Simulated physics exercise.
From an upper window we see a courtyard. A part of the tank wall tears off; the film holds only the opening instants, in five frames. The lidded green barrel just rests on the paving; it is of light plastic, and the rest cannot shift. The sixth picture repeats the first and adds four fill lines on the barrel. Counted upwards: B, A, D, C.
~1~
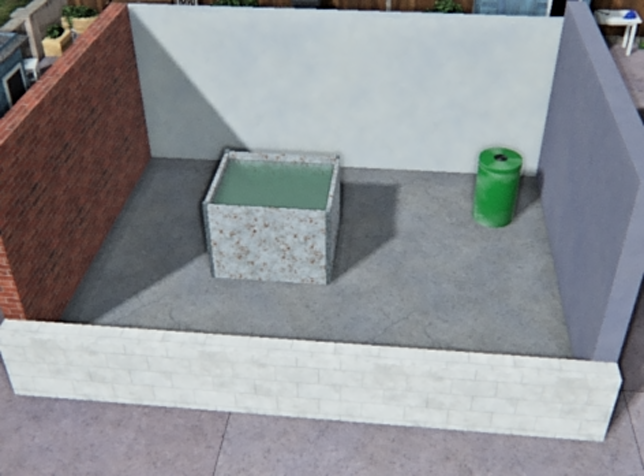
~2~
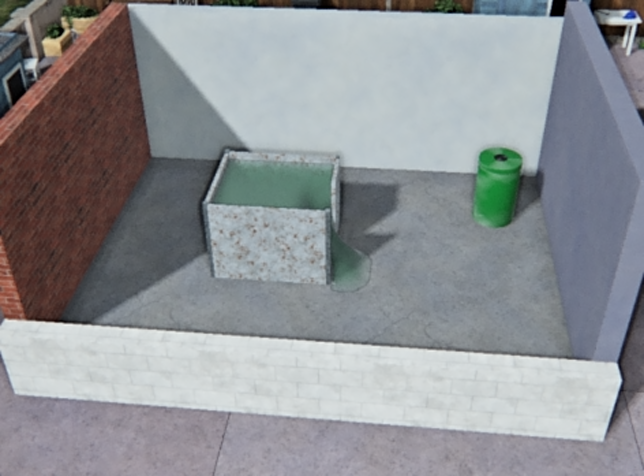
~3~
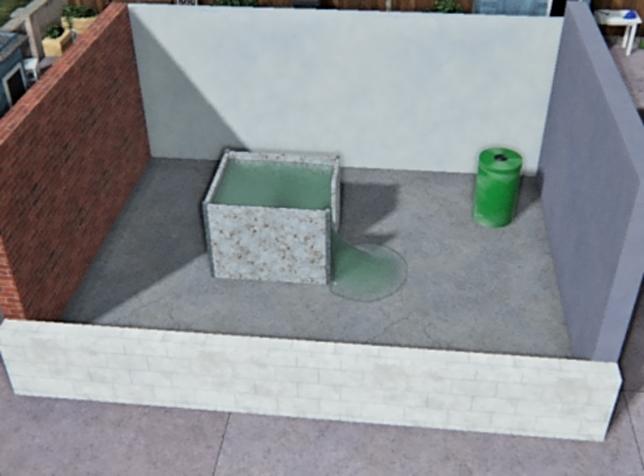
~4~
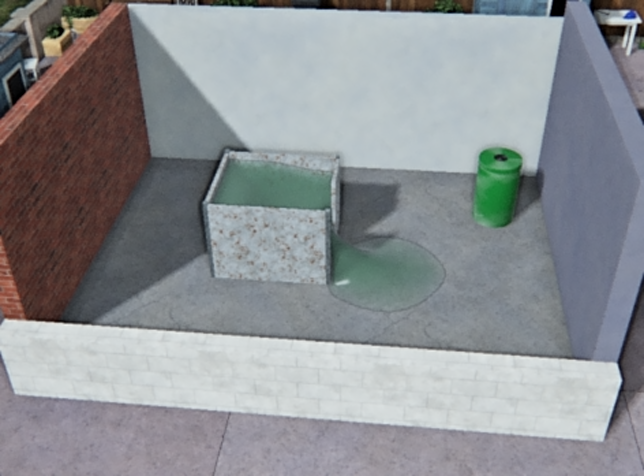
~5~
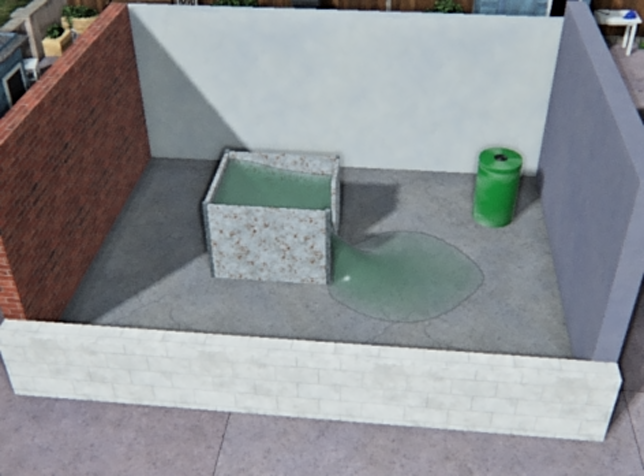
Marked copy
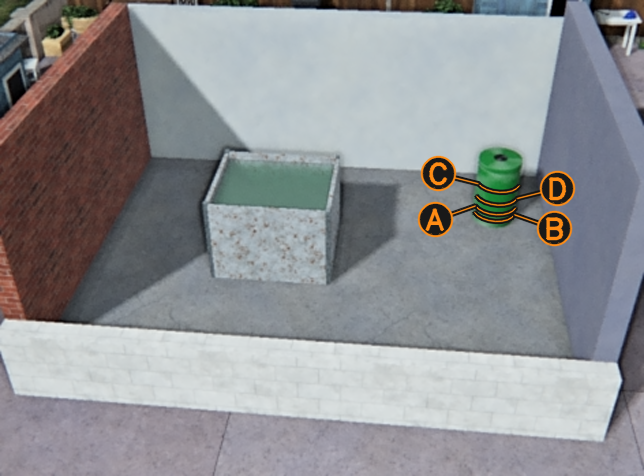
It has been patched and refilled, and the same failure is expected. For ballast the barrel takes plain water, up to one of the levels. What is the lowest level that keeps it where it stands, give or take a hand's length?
Line A just does it.
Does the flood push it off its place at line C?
No.
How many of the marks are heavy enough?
Three.
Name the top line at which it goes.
That would be B.
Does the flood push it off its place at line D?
No.
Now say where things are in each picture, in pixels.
Lid of the green barrel at (501, 158); tank full, its middle at (275, 186), in the first picture.
In the second picture, 1 % of the ground wet, in view closest to the barrel at (360, 254).
In the third picture, 3 % of the ground wet, in view closest to the barrel at (386, 249).
In the fourth picture, 6 % of the ground wet, in view closest to the barrel at (416, 247).
Lid of the green barrel at (501, 158); 10 % of the ground wet, in view closest to the barrel at (446, 246), in the fifth picture.
On the marked copy, A at (496, 214); B at (495, 221); C at (499, 192); D at (497, 205); from the bottom up B, A, D, C.
Choosing A, it does not move.
Choosing B, it is pushed about 3 times its own width away.
Choosing C, it does not move.
Choosing D, it does not move.
